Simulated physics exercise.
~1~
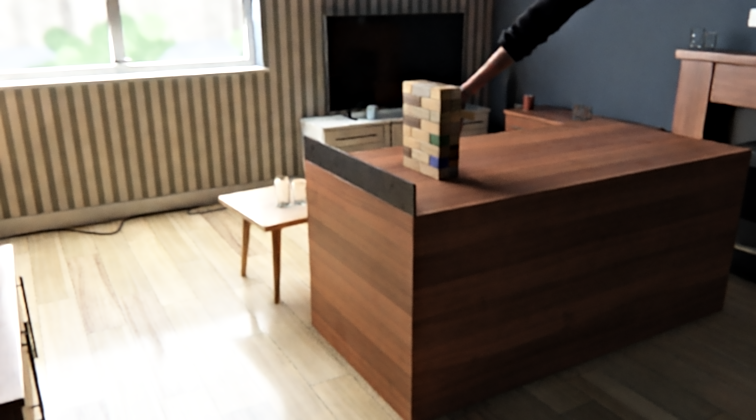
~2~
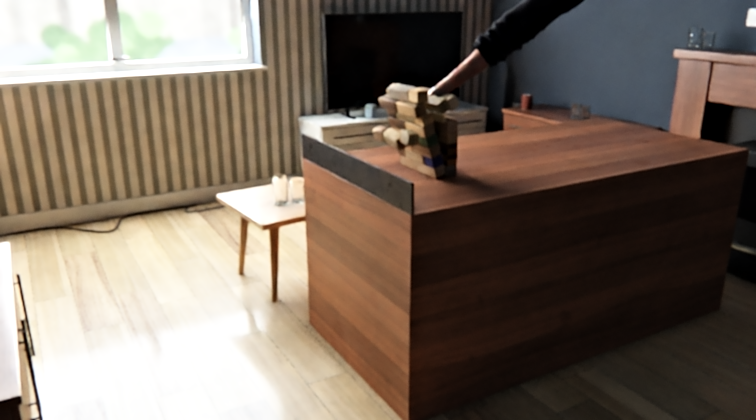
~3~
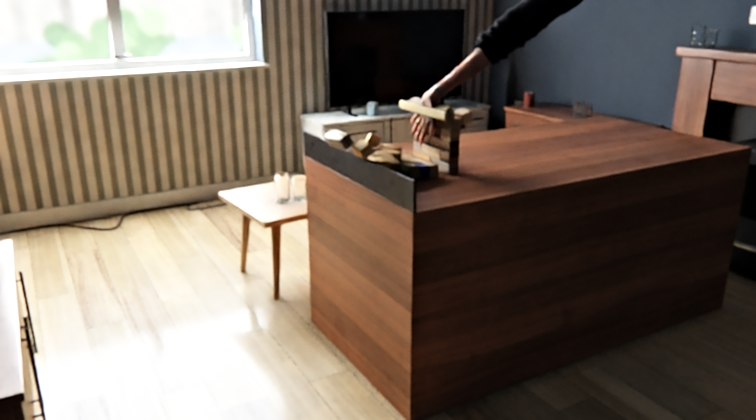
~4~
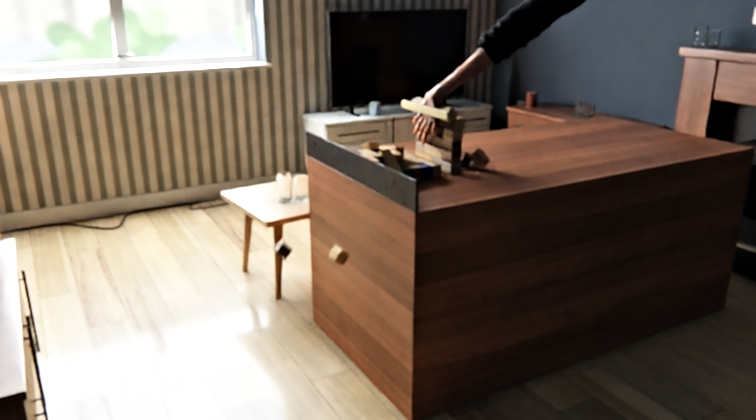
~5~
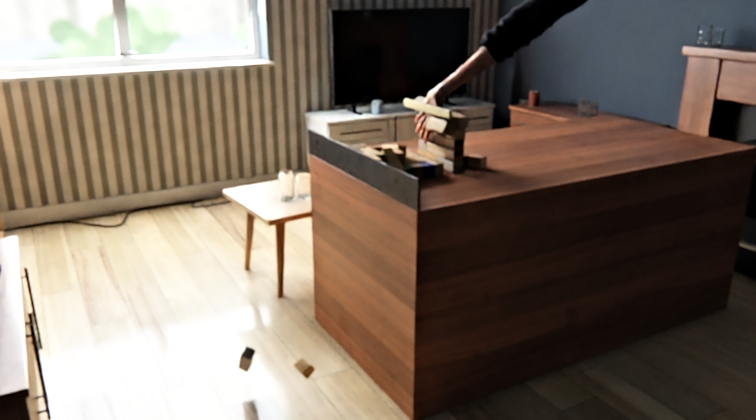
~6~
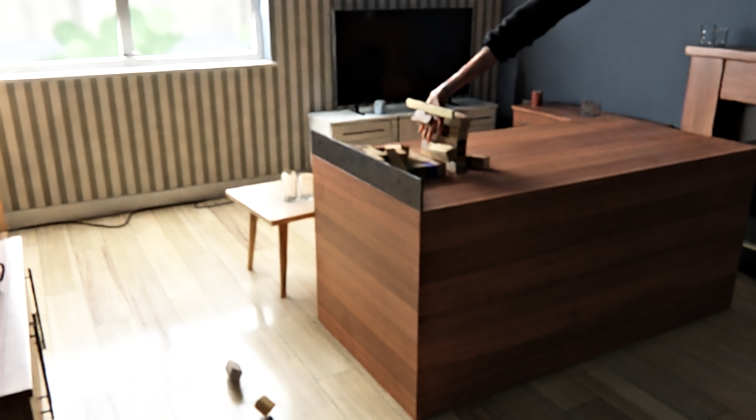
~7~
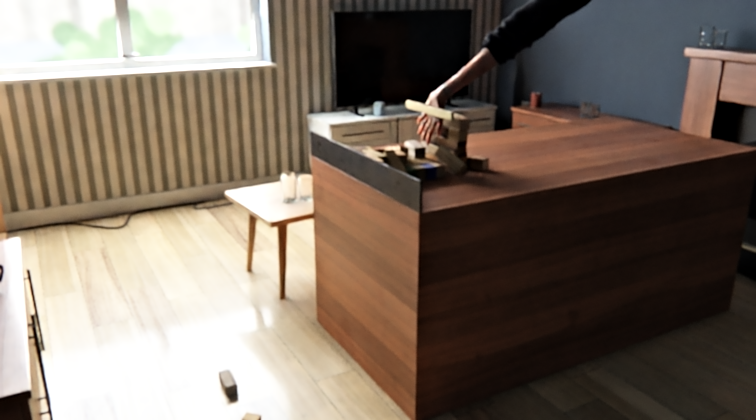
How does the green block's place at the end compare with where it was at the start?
At the start the green block is part of the standing stack, and by the end it is lower and a little to the left, lying on its side in the heap near the low board.
